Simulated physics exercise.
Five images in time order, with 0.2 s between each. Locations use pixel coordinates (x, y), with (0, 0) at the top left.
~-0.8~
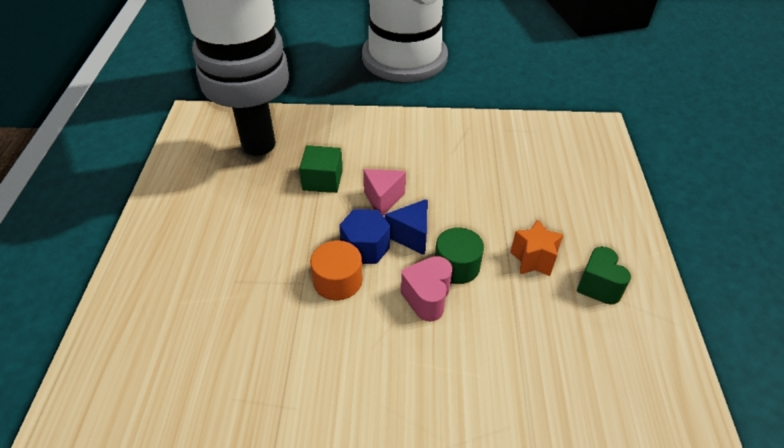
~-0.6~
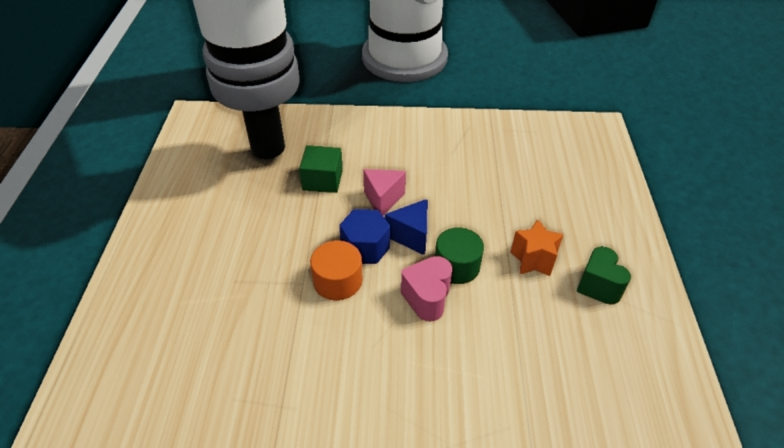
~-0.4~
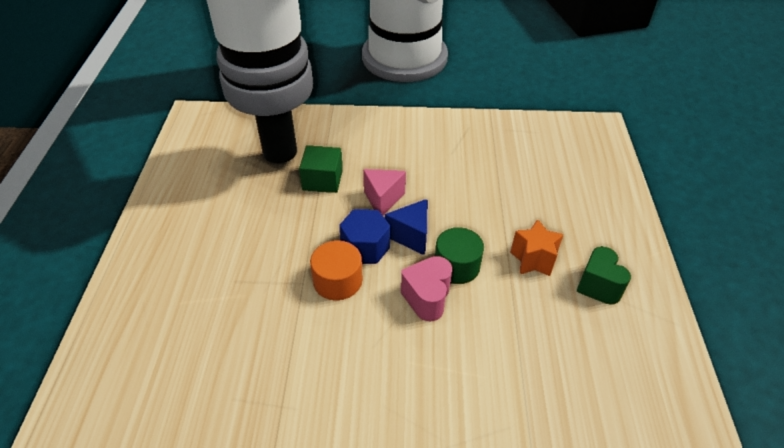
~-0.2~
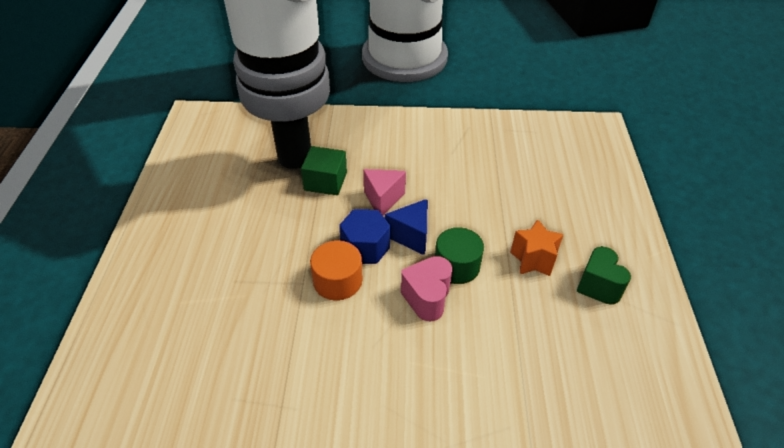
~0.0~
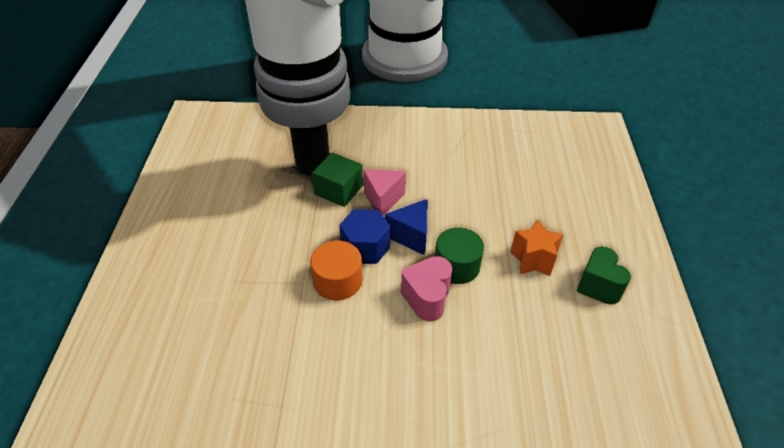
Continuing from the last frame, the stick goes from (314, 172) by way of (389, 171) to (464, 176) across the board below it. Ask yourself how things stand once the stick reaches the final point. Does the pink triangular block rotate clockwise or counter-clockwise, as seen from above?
The block turns counter-clockwise.
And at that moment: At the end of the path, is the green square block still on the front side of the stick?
Going by the path, no.
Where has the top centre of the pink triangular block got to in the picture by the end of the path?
My estimate: (398, 190).
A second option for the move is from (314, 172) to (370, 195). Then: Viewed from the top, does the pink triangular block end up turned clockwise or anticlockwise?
It is turned clockwise.
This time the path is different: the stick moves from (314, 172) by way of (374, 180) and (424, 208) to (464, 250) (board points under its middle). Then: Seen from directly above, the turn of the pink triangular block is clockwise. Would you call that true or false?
The statement is correct.
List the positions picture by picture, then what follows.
The first picture shows stick tip at (259, 145); block tops, green square block at (320, 157); pink triangular block at (383, 178); blue triangular block at (412, 215).
The second picture shows stick at (268, 148); blocks unchanged.
The third picture shows stick at (280, 152); blocks unchanged.
The fourth picture shows stick at (295, 158); green square block at (323, 159).
The fifth picture shows stick at (313, 164); green square block at (337, 168); pink triangular block at (383, 178); blue triangular block at (412, 215).
What follows on the original path. One third of the way, stick at (364, 162); green square block at (359, 174), turned 55° clockwise; pink triangular block at (399, 190), turned 30° anticlockwise; blue triangular block at (417, 217).
Two thirds of the way, stick at (415, 163); green square block at (359, 174), turned 60° clockwise; pink triangular block at (398, 190), turned 30° anticlockwise; blue triangular block at (417, 217).
At the end, stick at (465, 168); green square block at (359, 174), turned 60° clockwise; pink triangular block at (398, 190), turned 30° anticlockwise; blue triangular block at (417, 217).
